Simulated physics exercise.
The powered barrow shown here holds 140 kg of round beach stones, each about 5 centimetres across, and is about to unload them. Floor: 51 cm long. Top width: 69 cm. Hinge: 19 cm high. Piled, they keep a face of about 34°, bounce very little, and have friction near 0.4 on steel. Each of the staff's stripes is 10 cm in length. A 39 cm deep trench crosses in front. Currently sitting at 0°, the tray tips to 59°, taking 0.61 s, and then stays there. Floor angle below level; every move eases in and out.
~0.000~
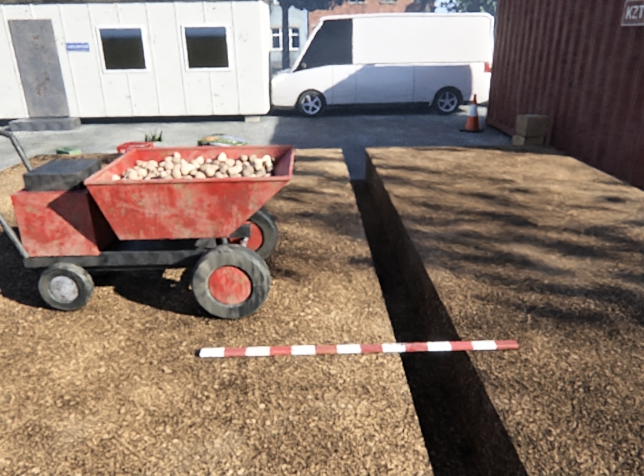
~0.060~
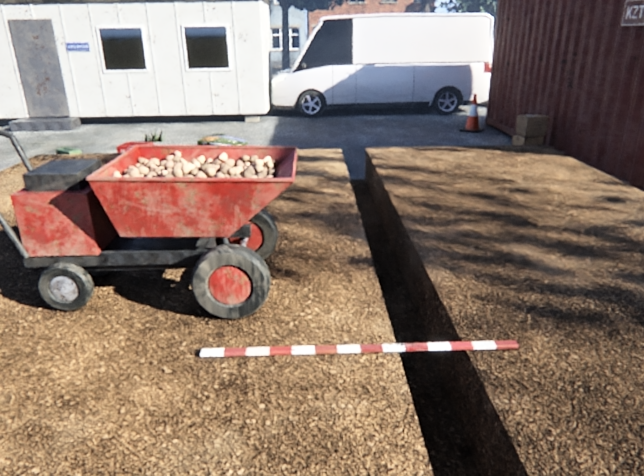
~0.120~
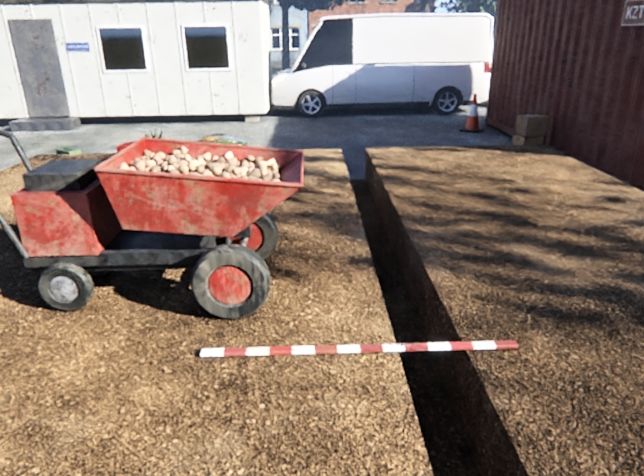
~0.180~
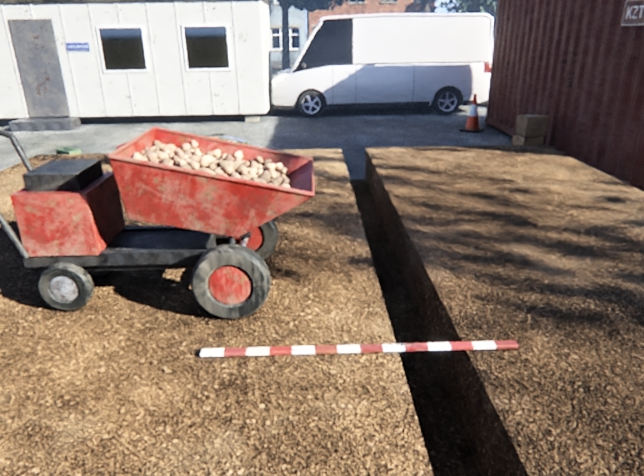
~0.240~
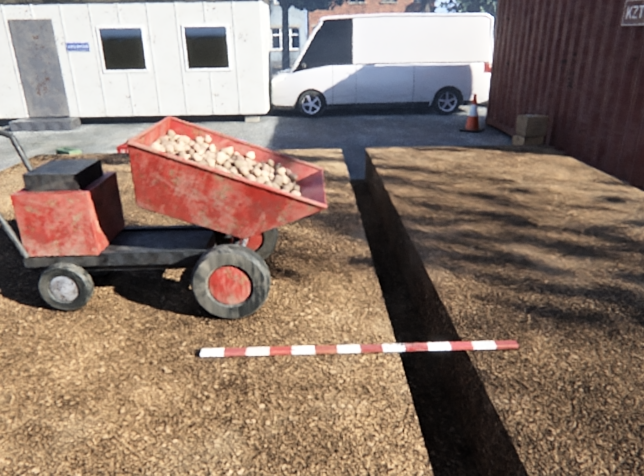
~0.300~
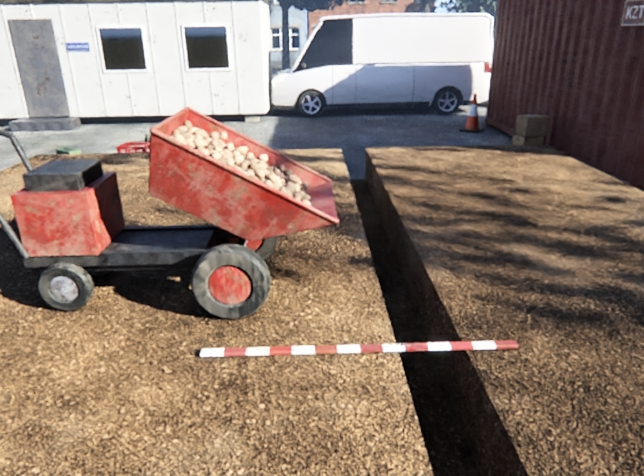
A red powered barrow gradually tilts its tray of pale stones down toward the right.
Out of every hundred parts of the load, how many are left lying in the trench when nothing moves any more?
Around 89 in every hundred.
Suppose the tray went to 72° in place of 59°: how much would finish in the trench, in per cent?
It comes out at about 70 percent.
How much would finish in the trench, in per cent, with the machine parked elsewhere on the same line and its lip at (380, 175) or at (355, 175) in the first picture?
First spot about 20, second spot about 40 per cent.
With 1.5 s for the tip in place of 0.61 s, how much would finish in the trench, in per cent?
About 90%.
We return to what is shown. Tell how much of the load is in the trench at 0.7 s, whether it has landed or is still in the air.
Roughly 5% by that time.
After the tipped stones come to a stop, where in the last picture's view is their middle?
At about pixel (404, 325) in the last view.
After 0.5 s the floor is at 50°; 100 % in the tray; the foremost stones are at (334, 234).
After 0.7 s the floor is at 59°; 86 % in the tray, 8 % short of the trench, 6 % in the trench; the foremost stones are at (403, 288).
After 1.1 s the floor is at 59°; 29 % in the tray, 9 % short of the trench, 57 % in the trench, 5 % past the trench; the foremost stones are at (501, 281).
After 3.0 s the floor is at 59°; 0 % in the tray, 7 % short of the trench, 89 % in the trench, 5 % past the trench; the foremost stones are at (596, 266).
